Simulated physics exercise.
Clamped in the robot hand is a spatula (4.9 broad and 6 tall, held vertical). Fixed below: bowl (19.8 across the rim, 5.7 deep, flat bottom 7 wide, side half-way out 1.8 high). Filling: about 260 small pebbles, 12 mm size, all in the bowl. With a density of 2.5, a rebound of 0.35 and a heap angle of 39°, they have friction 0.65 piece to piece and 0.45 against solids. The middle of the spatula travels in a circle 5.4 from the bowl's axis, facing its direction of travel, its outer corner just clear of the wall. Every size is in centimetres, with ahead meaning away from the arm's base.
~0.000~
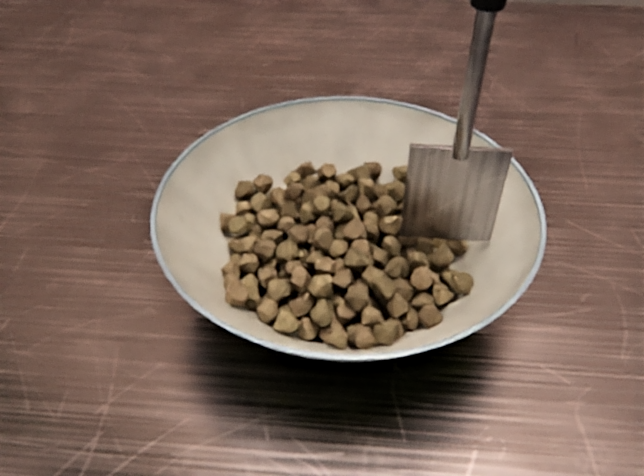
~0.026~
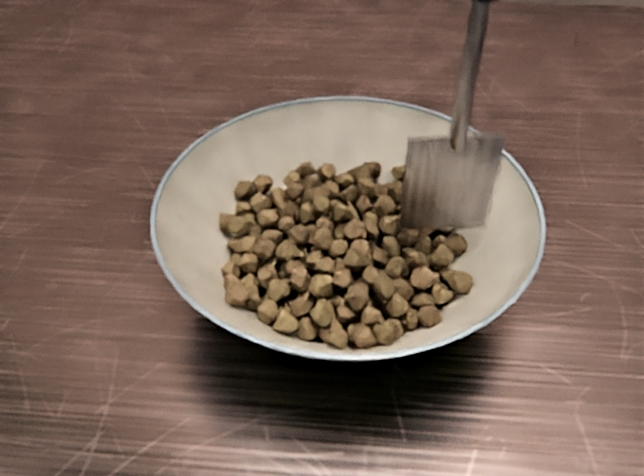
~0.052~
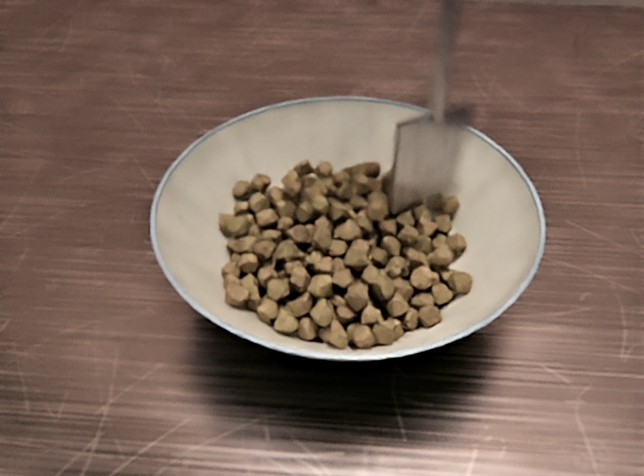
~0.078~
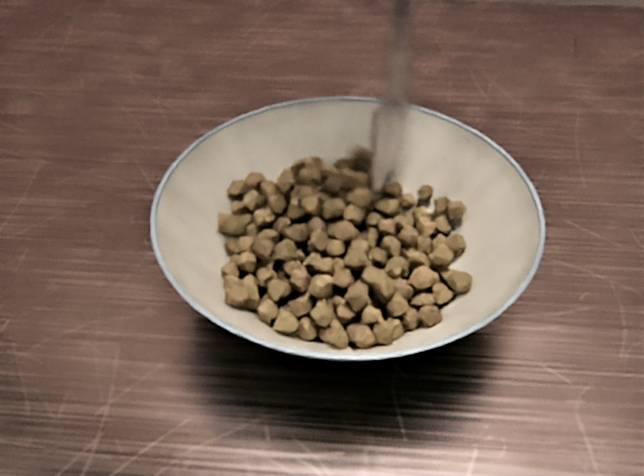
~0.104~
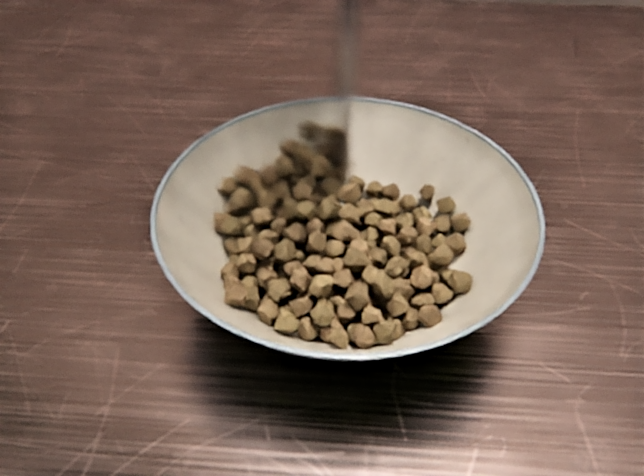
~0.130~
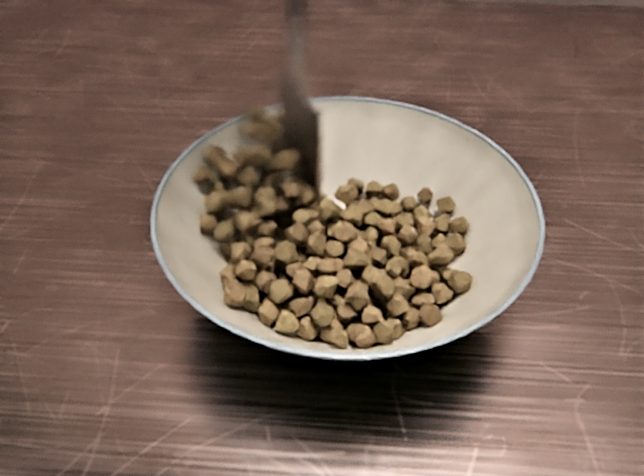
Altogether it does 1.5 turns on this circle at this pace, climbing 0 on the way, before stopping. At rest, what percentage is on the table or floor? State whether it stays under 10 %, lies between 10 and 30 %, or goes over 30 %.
It goes over 30 %.
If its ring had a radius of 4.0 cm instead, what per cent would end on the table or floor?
Close to 55 in a hundred then.
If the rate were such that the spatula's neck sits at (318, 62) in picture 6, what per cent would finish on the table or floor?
Close to 30 in a hundred.
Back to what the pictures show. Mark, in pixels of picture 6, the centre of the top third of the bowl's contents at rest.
(322, 235).
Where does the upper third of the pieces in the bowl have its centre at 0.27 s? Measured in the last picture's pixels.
Around (420, 294).
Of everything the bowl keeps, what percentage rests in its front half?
It comes to near 50 percent.
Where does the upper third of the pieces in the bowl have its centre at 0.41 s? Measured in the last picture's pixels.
I'd say about (357, 179).
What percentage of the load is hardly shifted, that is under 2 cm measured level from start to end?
Near 35 per cent of the pieces.
After 0.27 s, 281° round, highest piece 11 above the table; 218 in the bowl, 1 on the table or floor, 36 in flight or on the tool.
After 0.41 s, 79° round, highest piece 9 above the table; 167 in the bowl, 41 on the table or floor, 47 in flight or on the tool.
After 0.68 s, 180° round, highest piece 4 above the table; 148 in the bowl, 107 on the table or floor.
After 1.38 s, 180° round, highest piece 4 above the table; 148 in the bowl, 107 on the table or floor.
At rest, 148 in the bowl, 107 on the table or floor. That is 42 % on the table or floor.
